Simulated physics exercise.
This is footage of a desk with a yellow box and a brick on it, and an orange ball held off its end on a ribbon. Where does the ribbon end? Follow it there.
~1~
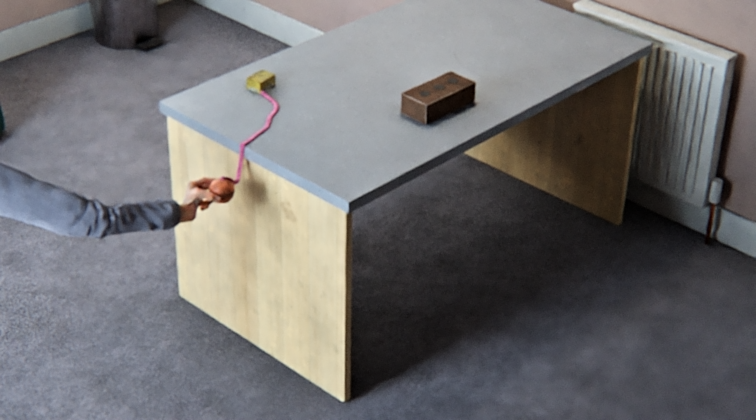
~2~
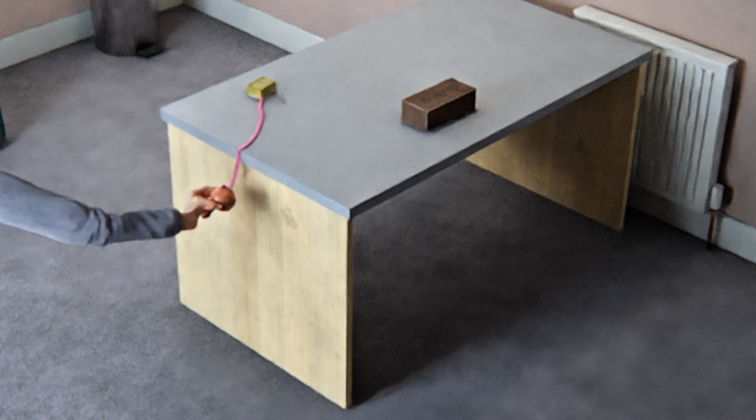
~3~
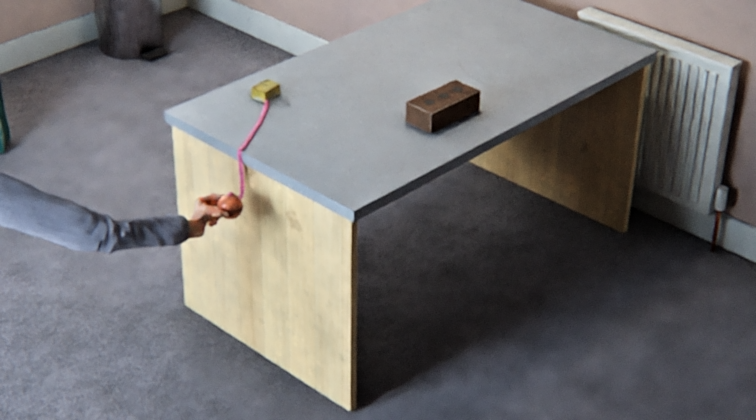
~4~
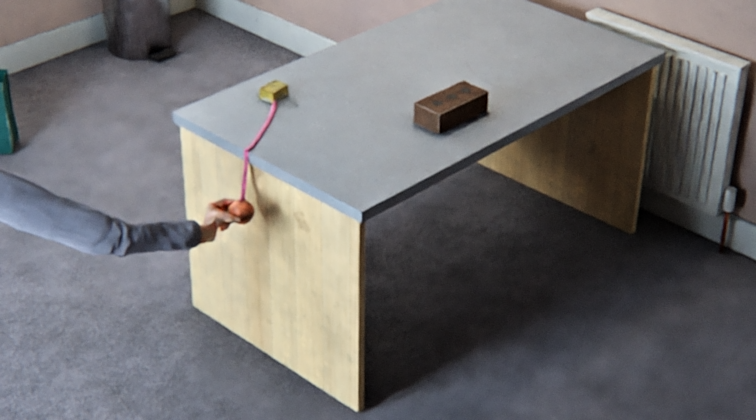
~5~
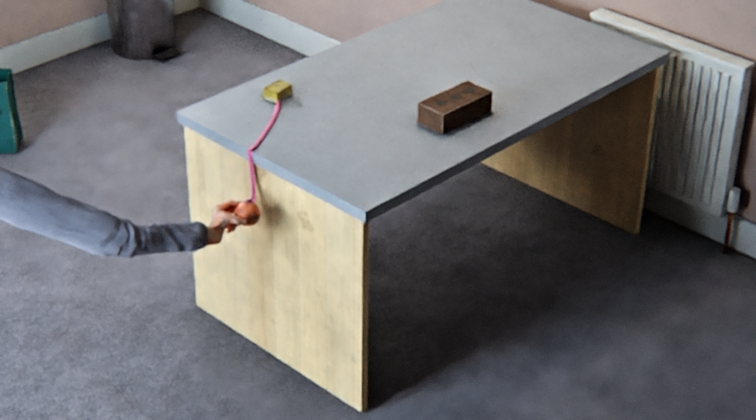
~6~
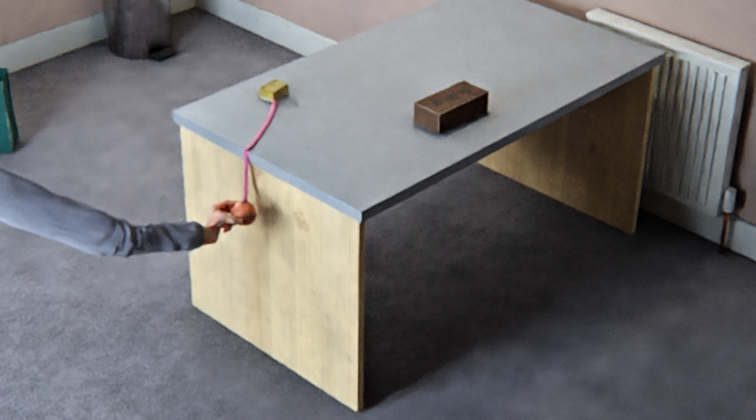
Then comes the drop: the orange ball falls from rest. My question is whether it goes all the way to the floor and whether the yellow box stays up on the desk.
Outcome: The orange ball touches down. The yellow box goes over too.
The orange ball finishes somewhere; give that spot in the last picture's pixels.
It ends up near (159, 316).
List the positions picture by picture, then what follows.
Orange ball (222, 191); brick (439, 87); yellow box (261, 76), in the first frame.
Orange ball (223, 199), in the second frame.
Orange ball (230, 207), in the third frame.
Orange ball (242, 212); ribbon through (266, 126) (250, 148), in the fourth frame.
Orange ball (248, 214); ribbon through (270, 125) (254, 148), in the fifth frame.
Orange ball (244, 213); brick (452, 96); yellow box (274, 85); ribbon tied to the box, with little slack, in the sixth frame.
Then, 0.52 s after the last picture, ball below the edge near (241, 291); brick unmoved; box tugged along near (227, 157).
Then, 0.94 s after the last picture, ball on the floor near (203, 299); brick unmoved; box down on the floor.
At rest, ball on the floor near (159, 316); brick unmoved; box down on the floor. The orange ball lands on the floor and the yellow box follows it down.
